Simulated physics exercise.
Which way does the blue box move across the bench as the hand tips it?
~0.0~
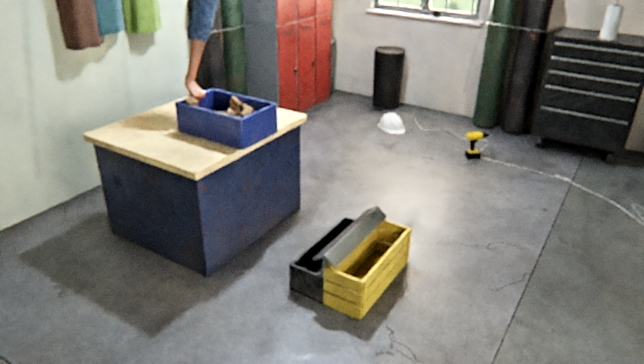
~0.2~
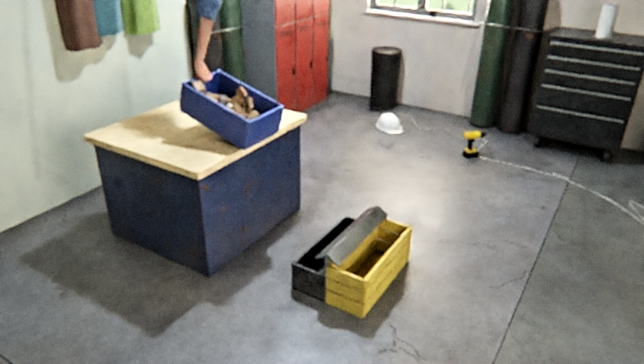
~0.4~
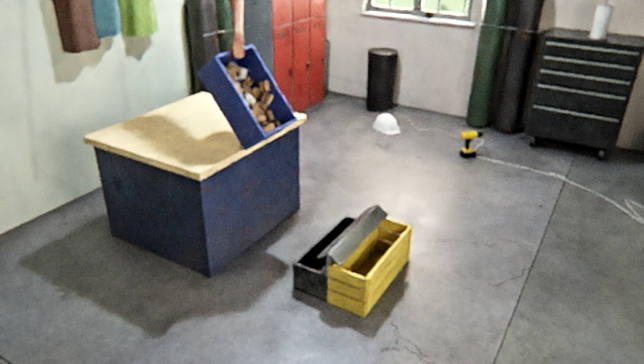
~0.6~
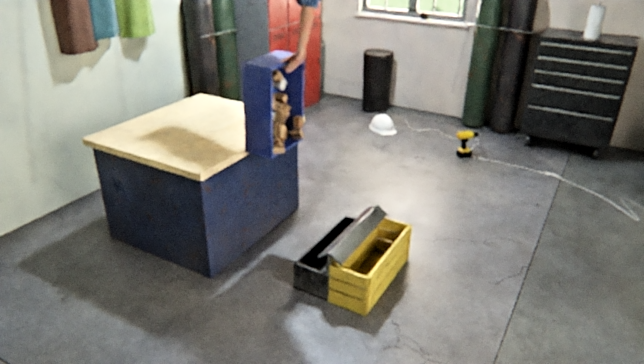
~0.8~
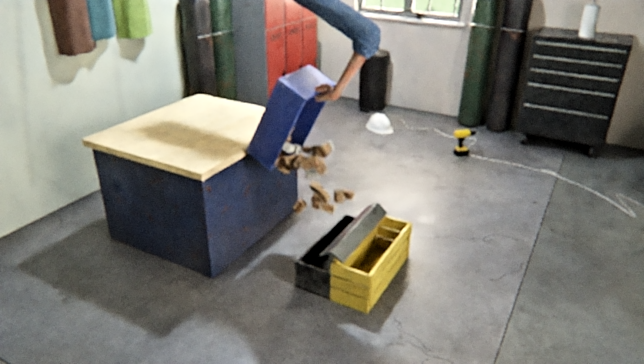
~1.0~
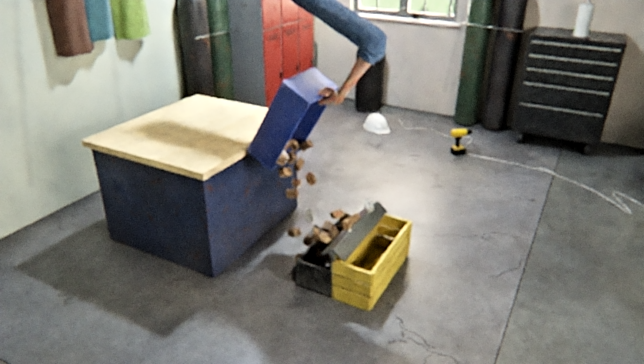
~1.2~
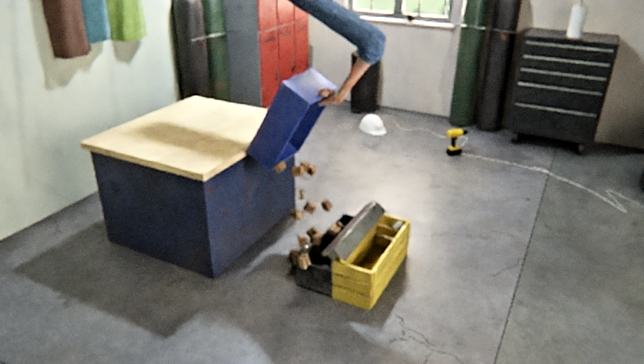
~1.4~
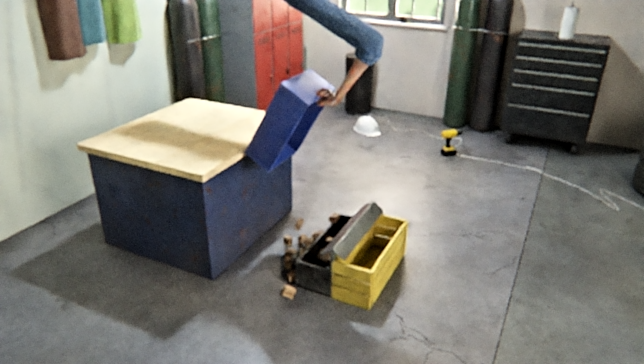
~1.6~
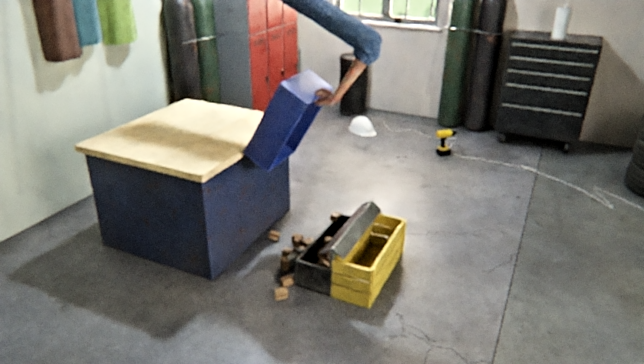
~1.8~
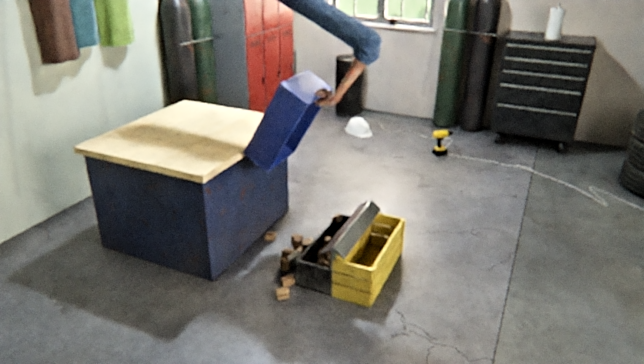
The blue box moves to the right, toward the end of the bench above the tub and trough.
A blue box of small brown parcels is tipped by a hand over the end of a bench, spilling them toward a black tub and a yellow trough; some land in the black tub and others lie on the floor beside it.
